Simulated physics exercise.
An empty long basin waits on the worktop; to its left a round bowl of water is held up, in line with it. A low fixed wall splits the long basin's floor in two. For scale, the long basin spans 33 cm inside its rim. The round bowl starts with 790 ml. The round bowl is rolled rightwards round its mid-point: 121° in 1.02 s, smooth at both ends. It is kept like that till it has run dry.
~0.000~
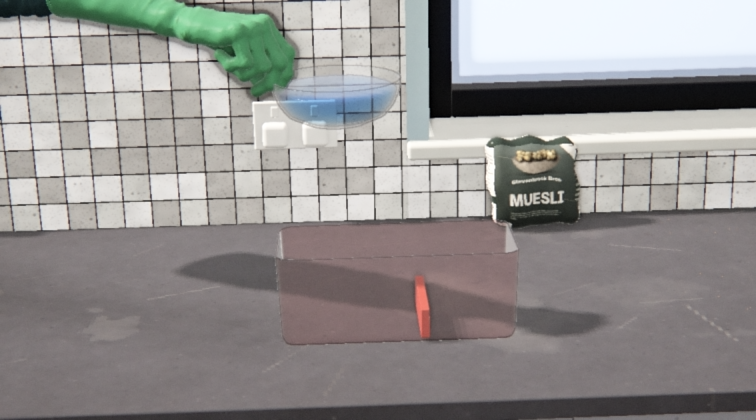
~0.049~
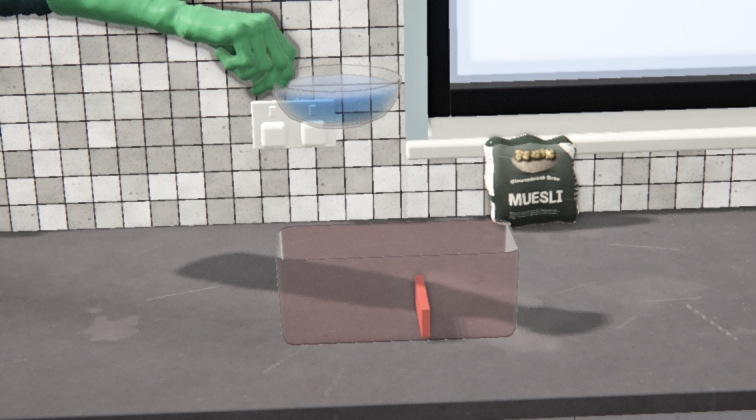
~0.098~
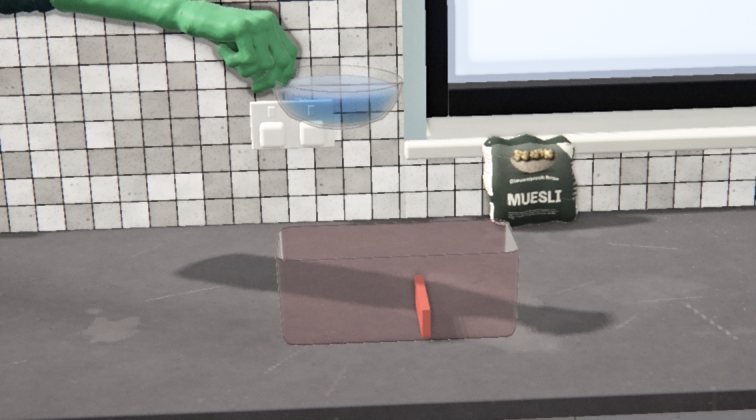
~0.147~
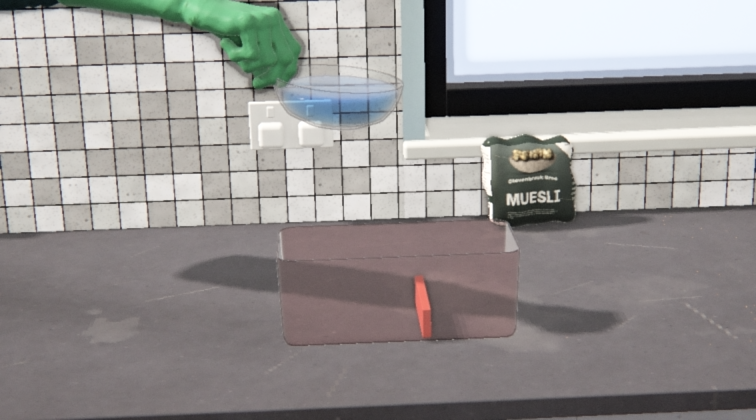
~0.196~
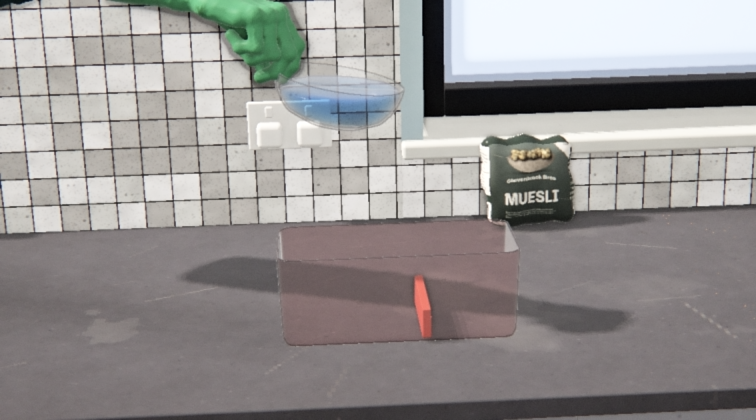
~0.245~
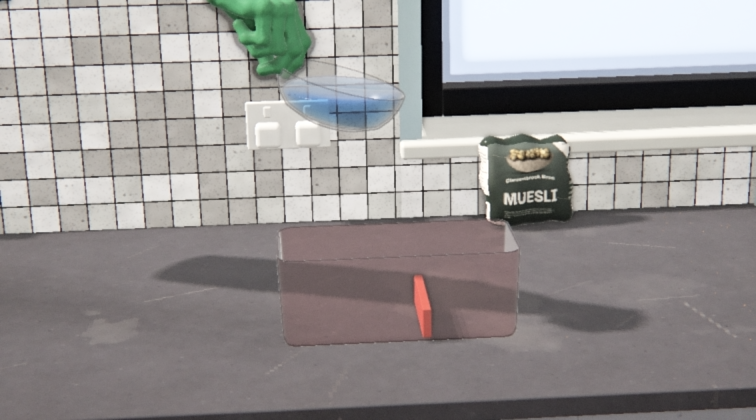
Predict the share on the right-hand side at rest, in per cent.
The far part has some 66 per cent.
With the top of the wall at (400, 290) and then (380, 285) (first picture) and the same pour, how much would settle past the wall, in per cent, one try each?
First 80, then 90 per cent.
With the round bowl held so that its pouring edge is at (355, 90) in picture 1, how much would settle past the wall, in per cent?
In that case some 30 per cent.
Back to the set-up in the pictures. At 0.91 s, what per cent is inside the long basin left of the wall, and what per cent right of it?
Some 24 per cent left and 68 right.
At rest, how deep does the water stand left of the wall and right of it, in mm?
Left about 8 mm, right about 32 mm.
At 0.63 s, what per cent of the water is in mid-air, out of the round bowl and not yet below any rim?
About 54 per cent.
By 0.63 s the tilt is 82° and 13 per cent is still to pour, 1 is left of the wall and 31 right of it.
By 0.91 s the tilt is 117° and 0 per cent is still to pour, 24 is left of the wall and 68 right of it.
By 1.20 s the tilt is 121° and 0 per cent is still to pour, 29 is left of the wall and 67 right of it.
By 1.52 s the tilt is 121° and 0 per cent is still to pour, 30 is left of the wall and 66 right of it.
At rest 30 per cent lies left of the wall, 66 right of it and 4 outside.
